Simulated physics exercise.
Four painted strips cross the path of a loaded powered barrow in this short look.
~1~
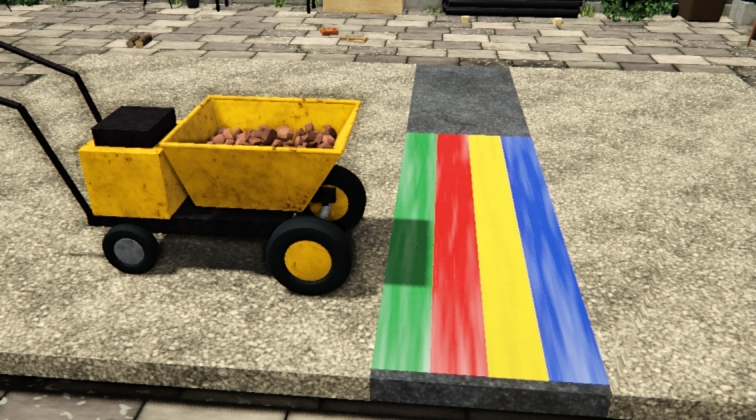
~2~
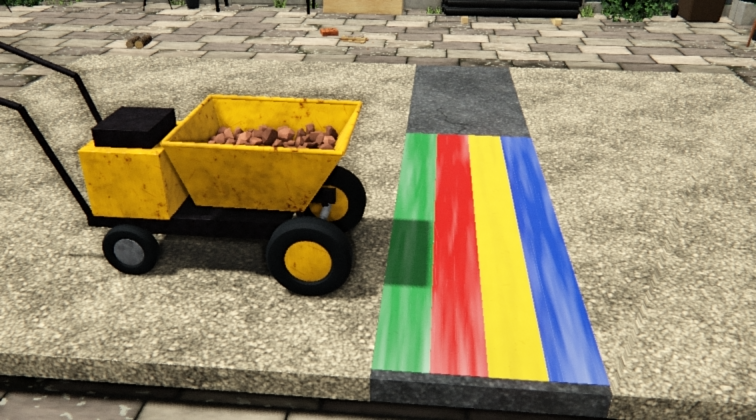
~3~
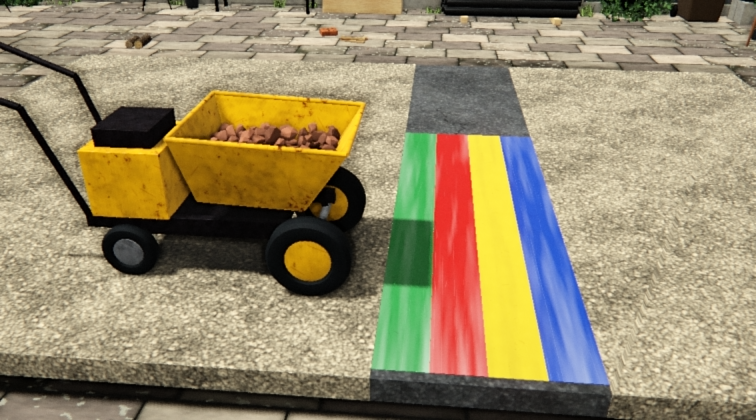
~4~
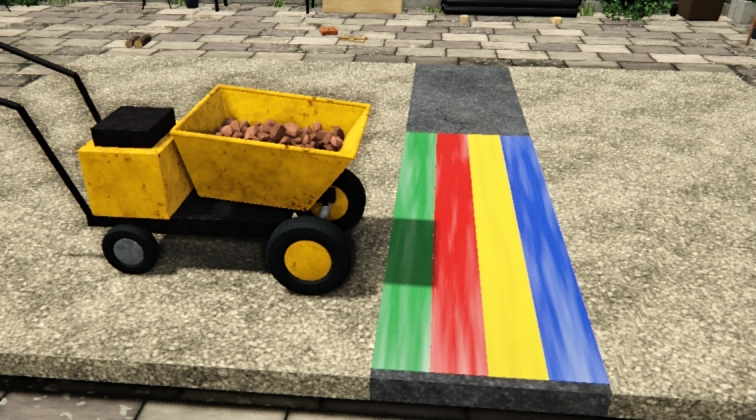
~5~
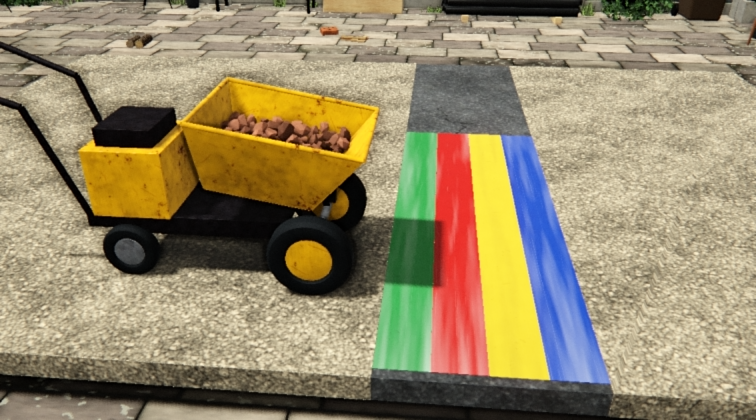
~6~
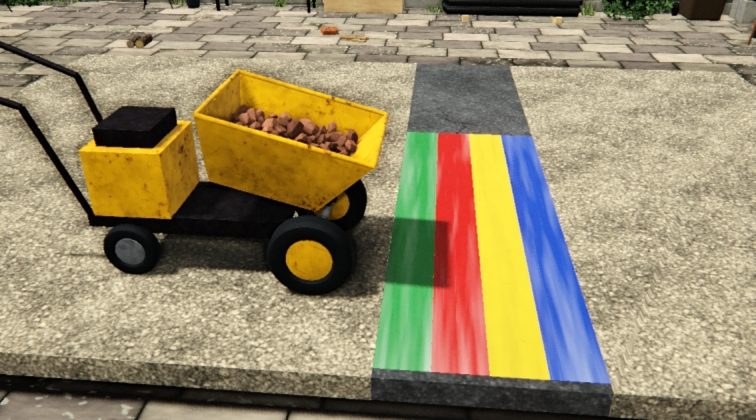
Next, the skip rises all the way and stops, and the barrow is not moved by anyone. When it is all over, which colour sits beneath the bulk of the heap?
The bulk sits over the red colour.
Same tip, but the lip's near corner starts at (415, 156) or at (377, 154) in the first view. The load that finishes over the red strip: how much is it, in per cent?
Estimates, in order: 0 % then 10 %.
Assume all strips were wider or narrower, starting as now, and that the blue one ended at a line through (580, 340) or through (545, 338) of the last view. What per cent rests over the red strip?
I'd say some 40 % for the first and some 20 % for the second.
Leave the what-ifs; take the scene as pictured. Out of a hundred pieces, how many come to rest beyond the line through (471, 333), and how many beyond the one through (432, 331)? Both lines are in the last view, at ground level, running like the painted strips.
Around 40 per cent for the first, around 70 per cent for the second.
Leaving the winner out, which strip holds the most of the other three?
That would be yellow, in second.
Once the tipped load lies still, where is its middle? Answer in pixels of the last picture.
Near pixel (473, 262).
Shortly afterwards, skip tipped steeply; the whole lot in the skip.
Next, skip tipped right over; the bulk in the skip; a little over the red strip; only a few over the yellow strip.
Some moments later, skip tipped right over; near a third in the skip; near a third over the red strip; near a quarter over the yellow strip; a little over the blue strip; only a few off the paint.
In the end, skip tipped right over; near a third in the skip; only a few over the green strip; near a third over the red strip; near a quarter over the yellow strip; a little over the blue strip; only a few off the paint.
